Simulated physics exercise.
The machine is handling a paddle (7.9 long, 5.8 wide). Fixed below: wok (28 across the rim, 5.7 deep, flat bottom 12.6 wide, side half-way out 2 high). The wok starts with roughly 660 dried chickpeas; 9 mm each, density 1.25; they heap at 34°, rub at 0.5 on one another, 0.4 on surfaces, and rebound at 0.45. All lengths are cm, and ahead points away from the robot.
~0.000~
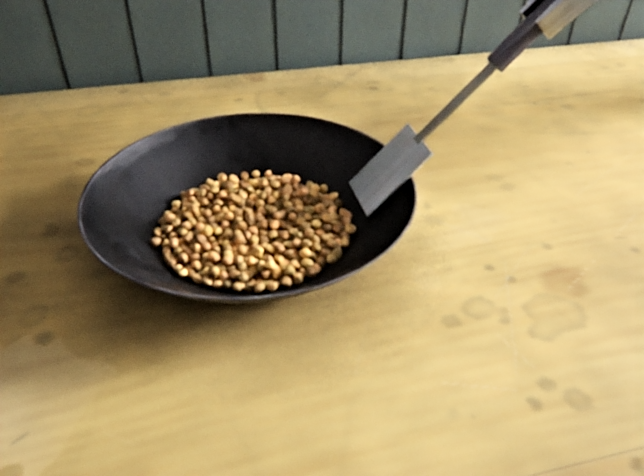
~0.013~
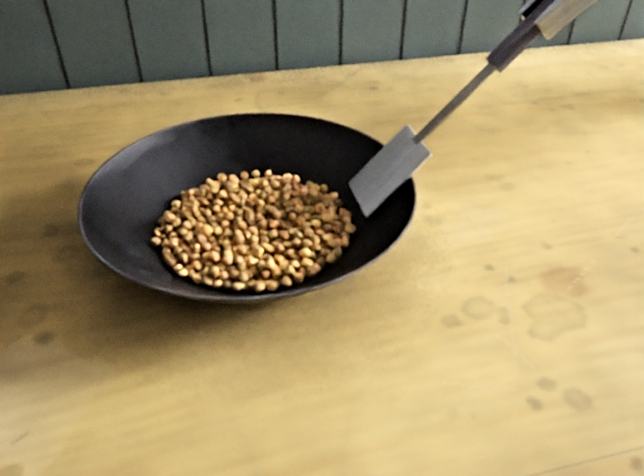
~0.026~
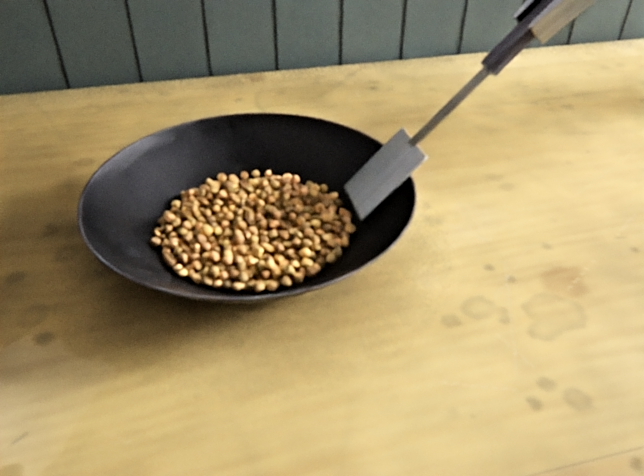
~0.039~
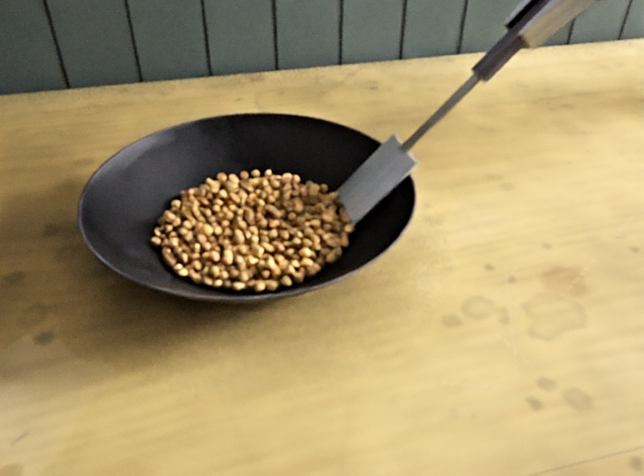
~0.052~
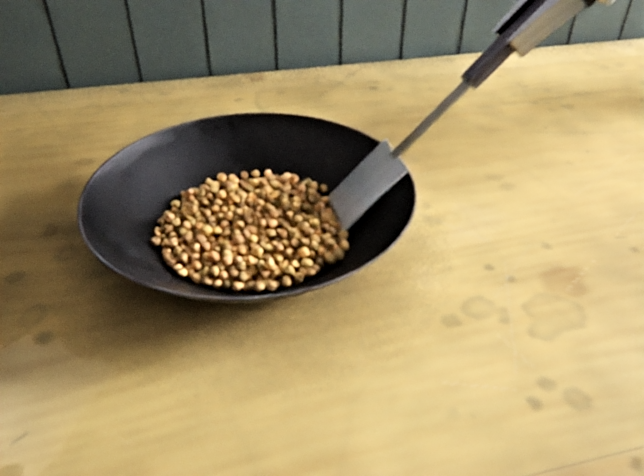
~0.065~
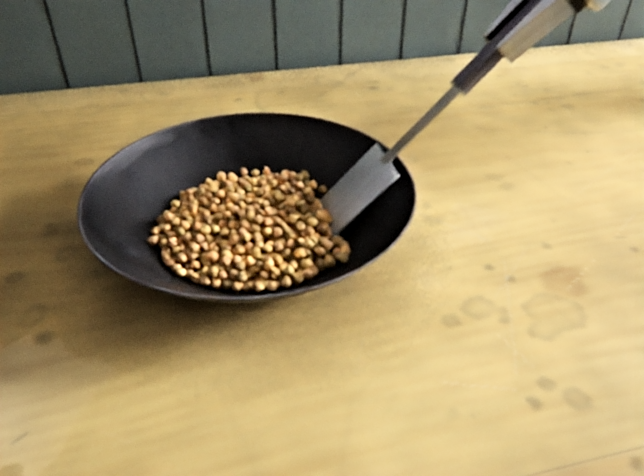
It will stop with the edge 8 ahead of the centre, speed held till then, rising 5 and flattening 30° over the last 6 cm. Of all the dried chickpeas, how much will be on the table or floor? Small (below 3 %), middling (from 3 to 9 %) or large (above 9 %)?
On the table or floor the share is middling, from 3 to 9 %.
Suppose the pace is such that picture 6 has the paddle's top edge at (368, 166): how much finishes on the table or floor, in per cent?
About 10 per cent.
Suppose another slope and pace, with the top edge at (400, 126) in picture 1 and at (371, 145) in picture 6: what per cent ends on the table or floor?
About 0 per cent.
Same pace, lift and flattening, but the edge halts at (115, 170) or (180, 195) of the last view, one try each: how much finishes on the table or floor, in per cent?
About 15 and 0 per cent.
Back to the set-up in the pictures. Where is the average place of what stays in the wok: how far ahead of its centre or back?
Roughly 3.0 cm ahead.
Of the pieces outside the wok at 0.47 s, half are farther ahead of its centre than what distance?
Some 20 cm.
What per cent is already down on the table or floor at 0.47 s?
Some 6 per cent.
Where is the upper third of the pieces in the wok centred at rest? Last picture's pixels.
At about (169, 227).
By 0.15 s, sloping 46°, highest piece 5 above the table; 665 in the wok.
By 0.23 s, sloping 36°, highest piece 5 above the table; 665 in the wok.
By 0.47 s, sloping 16°, highest piece 6 above the table; 630 in the wok, 34 on the table or floor, 1 on the blade or in flight.
By 1.52 s, sloping 16°, highest piece 5 above the table; 630 in the wok, 35 on the table or floor.
Final count, 630 in the wok, 35 on the table or floor. That is 5 % on the table or floor.
